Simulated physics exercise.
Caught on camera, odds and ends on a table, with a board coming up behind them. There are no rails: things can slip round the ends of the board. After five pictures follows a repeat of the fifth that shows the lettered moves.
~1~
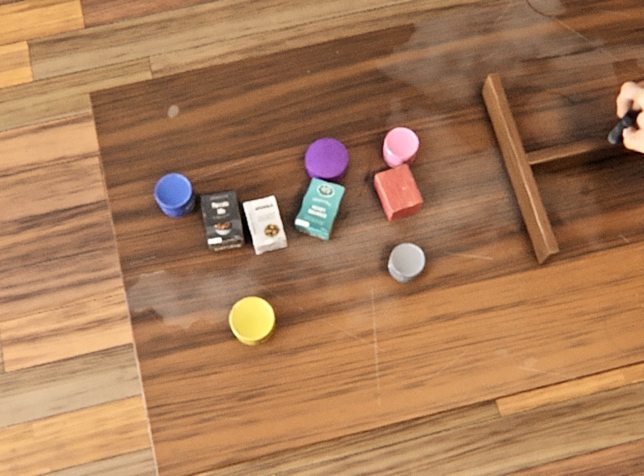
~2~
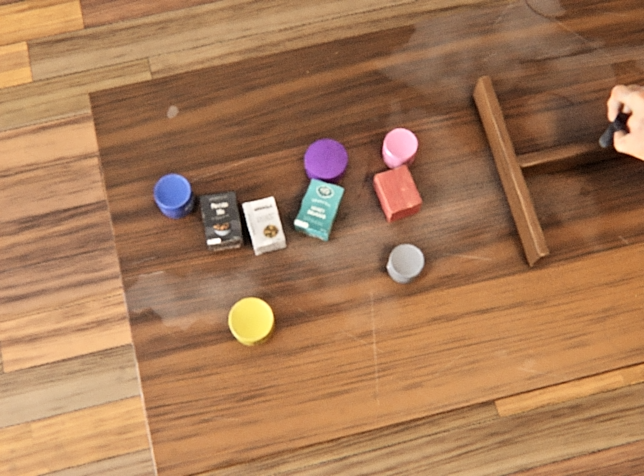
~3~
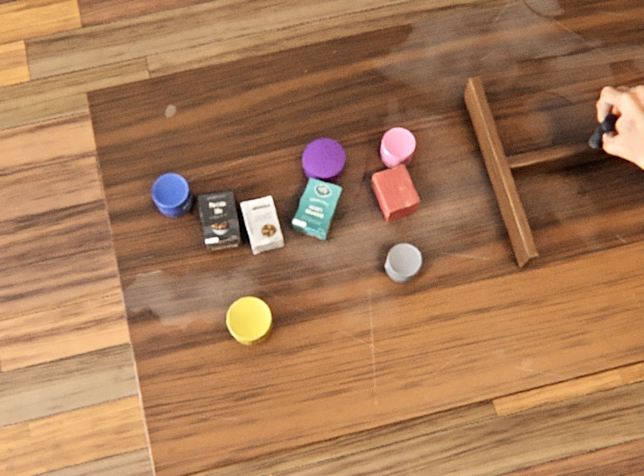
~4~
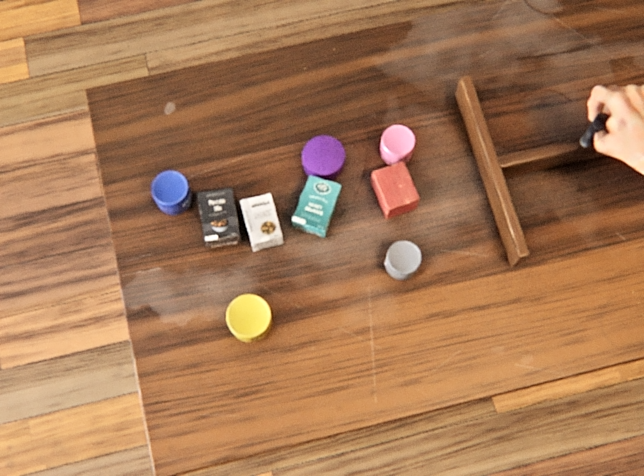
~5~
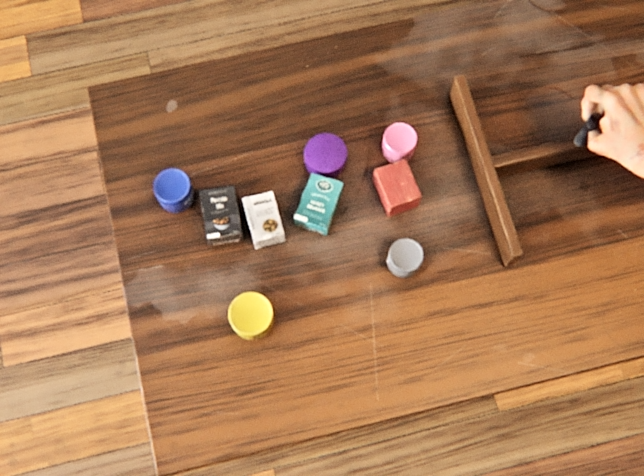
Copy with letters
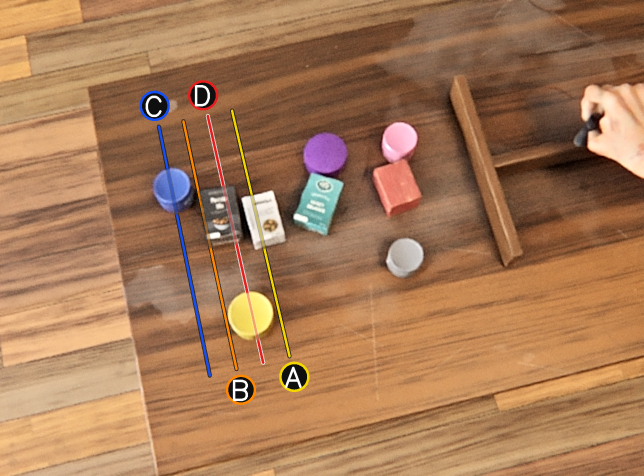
A hand gripping a wooden T-shaped board slides it slightly left across a table towards scattered coloured tubs and small packets.
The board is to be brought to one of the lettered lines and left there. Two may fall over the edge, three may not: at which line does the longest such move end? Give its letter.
Line C.
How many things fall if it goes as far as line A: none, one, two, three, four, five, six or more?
In all, none.
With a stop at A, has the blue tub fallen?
No.
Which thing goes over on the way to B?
It is the black packet.
On the copy, A at (259, 228); B at (209, 240); C at (183, 245); D at (234, 234).
On C. First, board (380, 187); purple pot (307, 160); grey tub (374, 266).
Then, board (269, 212); black packet (143, 235); blue tub (158, 188).
Finally, board (183, 232); white packet over the edge; black packet over the edge; two fallen.
By contrast, A is within the limit but short; B is within the limit but short; D is within the limit but short.
